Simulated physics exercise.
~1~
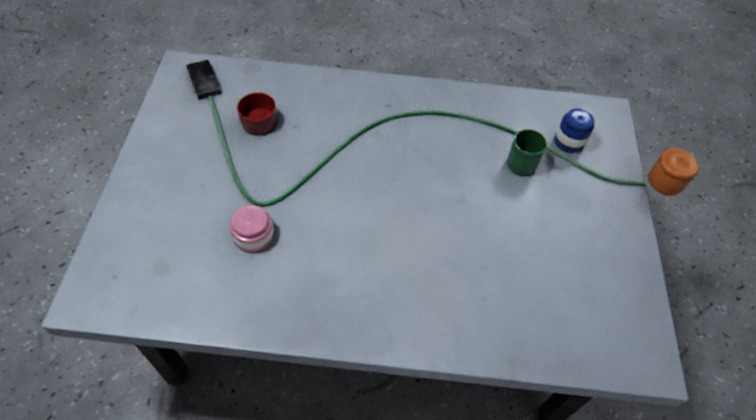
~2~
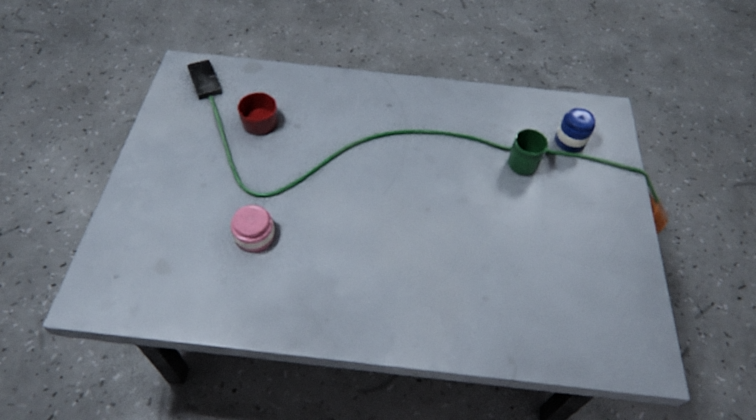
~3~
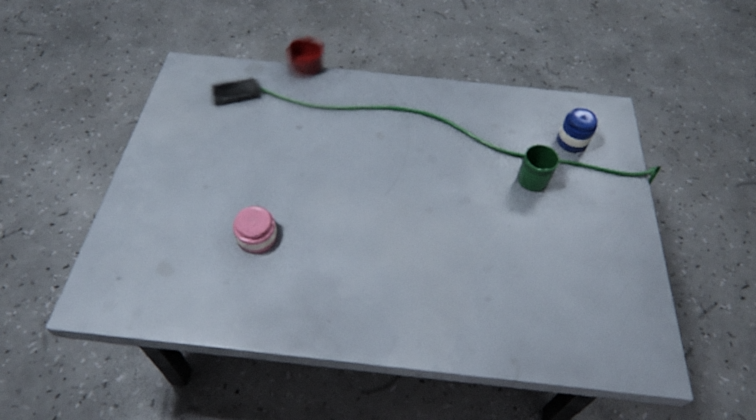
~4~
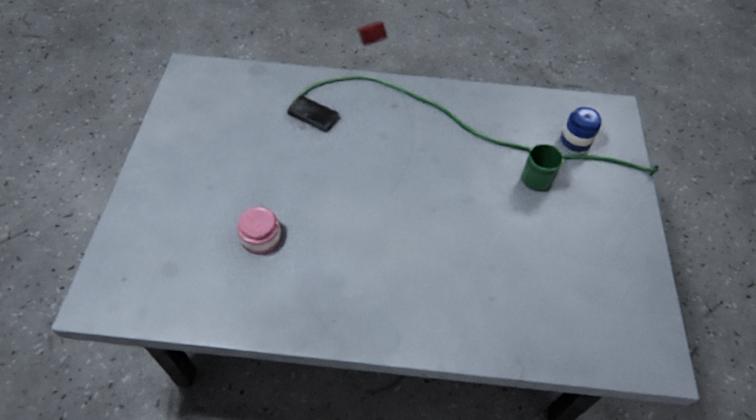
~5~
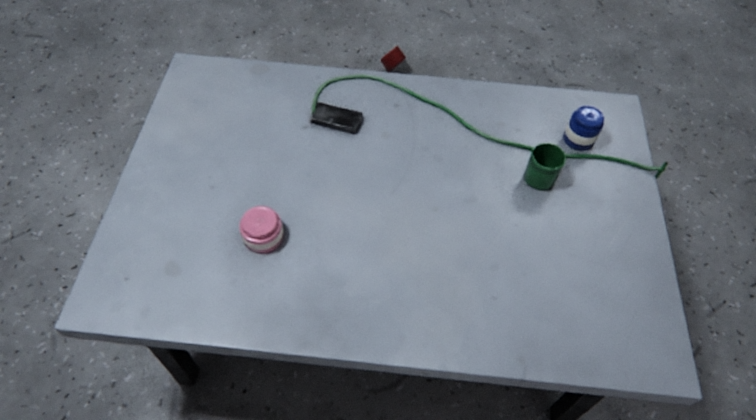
An orange speaker, tied by a thin green cable to a black phone at the far left of a grey lab table seen from above, tips over the right edge. A red mug stands near the phone, a pink jar front left, and a green mug and a blue jar at the right. The speaker drops out of sight, pulling the cable straighter. The phone slides right, the red mug is swept off the back edge, and the green mug shifts slightly. Finally the phone rests on the table near the back, the red mug lies beyond it, and both jars still stand.
